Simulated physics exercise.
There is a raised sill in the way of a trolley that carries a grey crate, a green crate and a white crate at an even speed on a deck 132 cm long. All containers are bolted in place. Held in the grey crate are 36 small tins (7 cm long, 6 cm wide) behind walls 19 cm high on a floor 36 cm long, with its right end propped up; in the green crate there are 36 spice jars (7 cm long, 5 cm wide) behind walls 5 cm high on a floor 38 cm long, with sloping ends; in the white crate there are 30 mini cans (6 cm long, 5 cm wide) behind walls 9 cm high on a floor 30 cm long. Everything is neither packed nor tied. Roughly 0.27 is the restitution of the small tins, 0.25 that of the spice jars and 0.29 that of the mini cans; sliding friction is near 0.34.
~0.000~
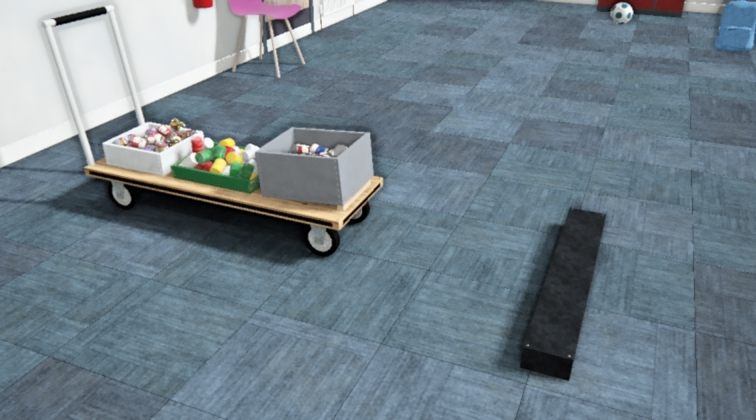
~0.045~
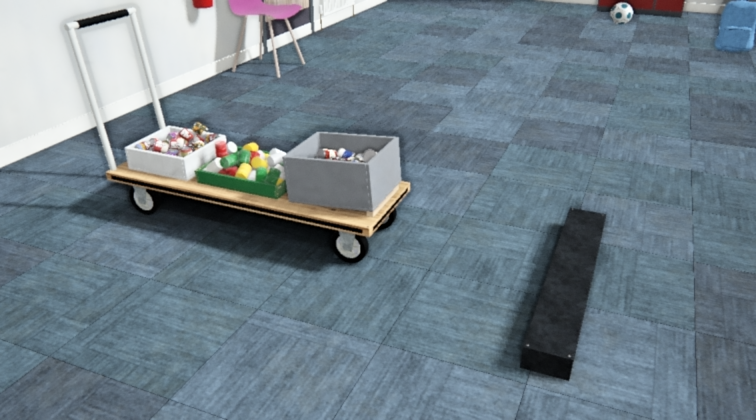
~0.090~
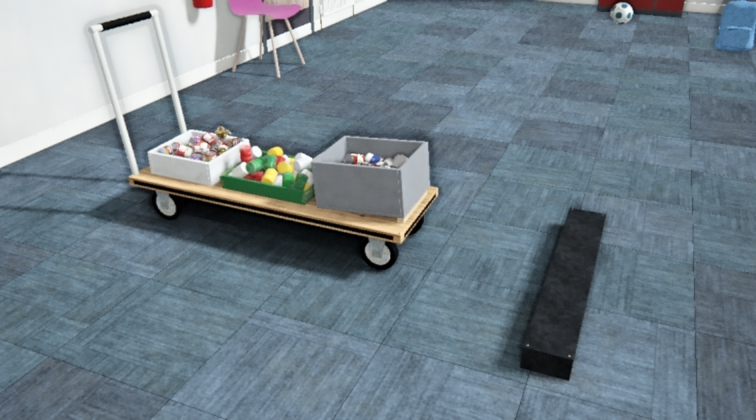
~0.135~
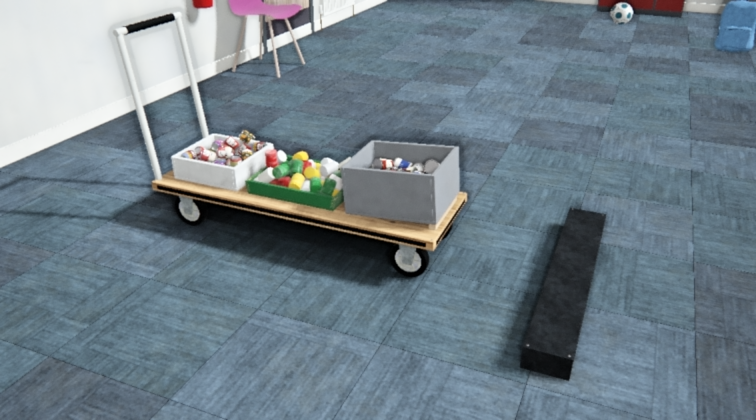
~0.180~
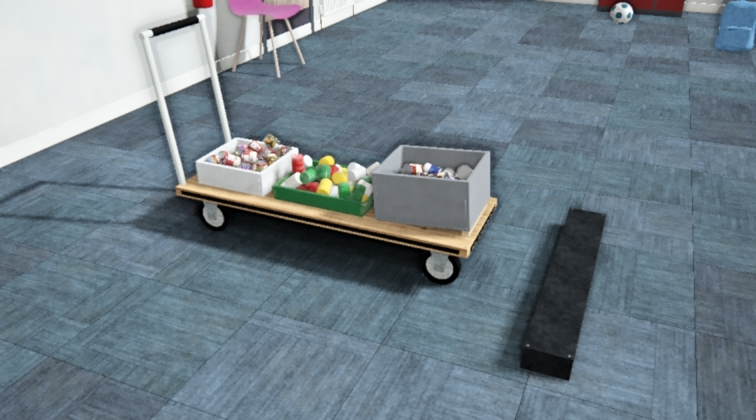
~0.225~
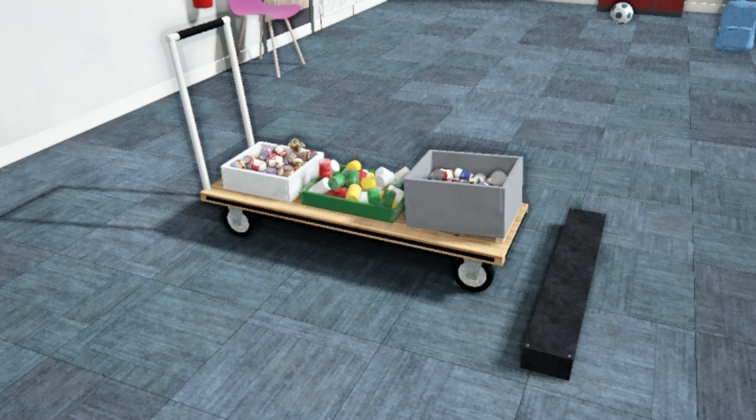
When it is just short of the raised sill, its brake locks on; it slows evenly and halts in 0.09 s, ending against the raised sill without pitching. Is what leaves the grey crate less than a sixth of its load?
A sixth is not reached.
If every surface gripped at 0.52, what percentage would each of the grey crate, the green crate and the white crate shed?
Grey crate 0, green crate 20, white crate 10 per cent.
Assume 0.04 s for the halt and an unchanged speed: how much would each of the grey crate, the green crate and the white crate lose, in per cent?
In that case grey crate 0, green crate 40 and white crate 20 per cent.
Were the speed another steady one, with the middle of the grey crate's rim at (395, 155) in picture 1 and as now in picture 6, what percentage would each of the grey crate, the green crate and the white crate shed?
Grey crate 0 %, green crate 0 %, white crate 0 %.
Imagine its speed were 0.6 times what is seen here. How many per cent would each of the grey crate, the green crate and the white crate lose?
Grey crate 0, green crate 20, white crate 0 per cent.
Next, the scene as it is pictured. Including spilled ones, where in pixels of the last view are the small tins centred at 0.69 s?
In the last picture they centre on about (508, 206).
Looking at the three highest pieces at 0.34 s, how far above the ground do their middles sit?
Mean height: Near 42 cm.
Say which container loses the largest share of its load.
Green crate.
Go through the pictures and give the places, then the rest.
In the first frame (each is followed by its nearest rim corner in this view), grey crate, (336, 158); green crate, (250, 181); 84 cm short of the stop; none out.
In the second frame, grey crate, (366, 164); green crate, (276, 186); 71 cm short of the stop.
In the third frame, grey crate, (398, 169); green crate, (304, 191); 58 cm short of the stop.
In the fourth frame, grey crate, (431, 175); green crate, (333, 197); 45 cm short of the stop.
In the fifth frame, grey crate, (466, 181); green crate, (362, 203); 32 cm short of the stop.
In the sixth frame, grey crate, (502, 187); green crate, (393, 209); 19 cm short of the stop; none out.
After 0.24 s, the brake bites.
After 0.34 s, grey crate 36 in, 0 out, green crate 35 in, 1 out and white crate 30 in, 0 out.
After 0.46 s, grey crate 36 in, 0 out, green crate 30 in, 6 out and white crate 27 in, 3 out.
After 0.69 s, grey crate 36 in, 0 out, green crate 26 in, 10 out and white crate 25 in, 5 out.
Outcome (at 1.20 s), grey crate 36 in, 0 out, green crate 25 in, 11 out and white crate 25 in, 5 out. Asked share, 0 of 36, 0 per cent.
